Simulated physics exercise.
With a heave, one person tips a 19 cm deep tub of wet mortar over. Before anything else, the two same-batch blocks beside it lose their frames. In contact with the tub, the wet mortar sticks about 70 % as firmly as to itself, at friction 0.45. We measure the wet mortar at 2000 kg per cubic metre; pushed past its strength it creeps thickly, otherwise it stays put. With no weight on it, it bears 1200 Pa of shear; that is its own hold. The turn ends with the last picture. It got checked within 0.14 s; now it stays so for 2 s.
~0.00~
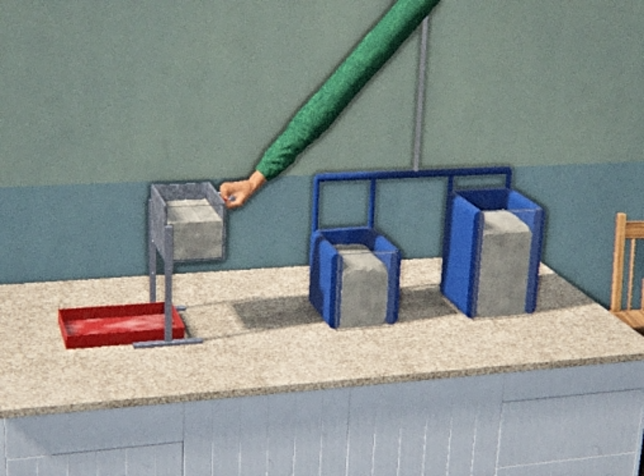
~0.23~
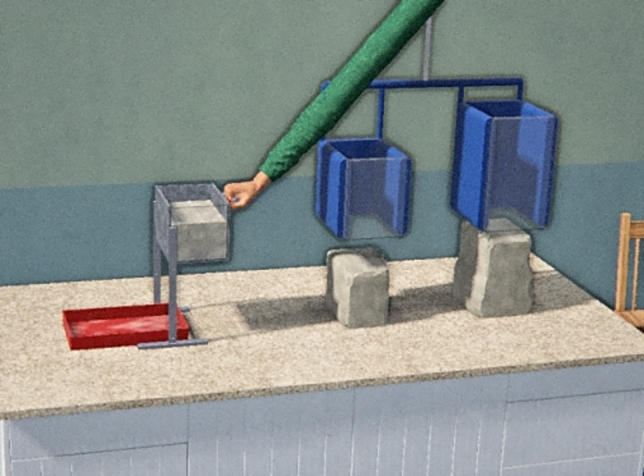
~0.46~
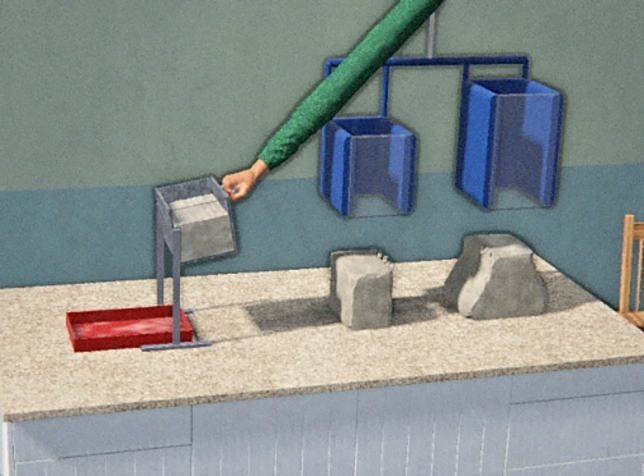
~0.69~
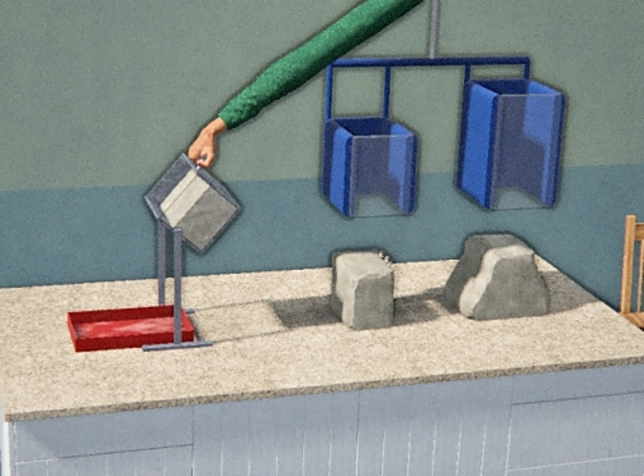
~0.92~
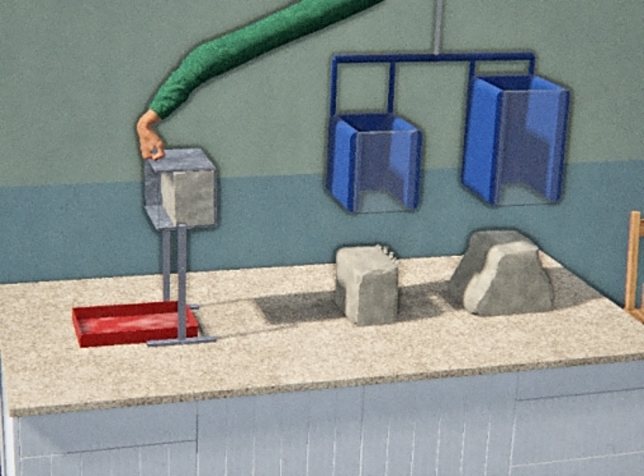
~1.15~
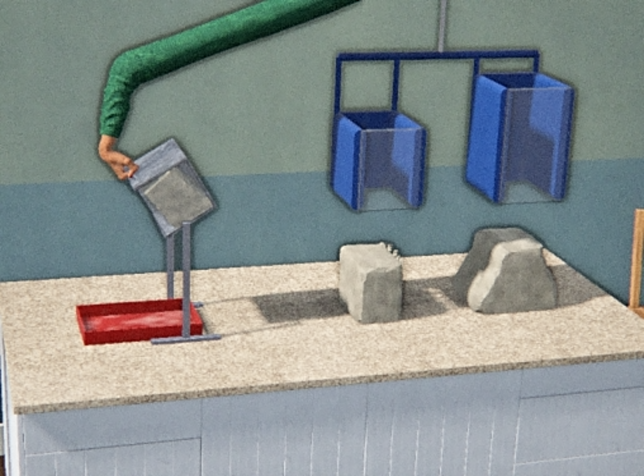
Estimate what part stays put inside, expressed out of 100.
The part that stays inside is near 0 per cent.
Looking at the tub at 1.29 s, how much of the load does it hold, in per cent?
Some 70 per cent.
By 1.29 s, the tub is at 121 degrees and holds 72 %.
By 1.46 s, the tub is at 121 degrees and holds 0 %.
By 1.63 s, the tub is at 121 degrees and holds 0 %.
By 1.80 s, the tub is at 121 degrees and holds 0 %.
By 3.15 s, at the end, the tub is at 121 degrees and holds 0 %.
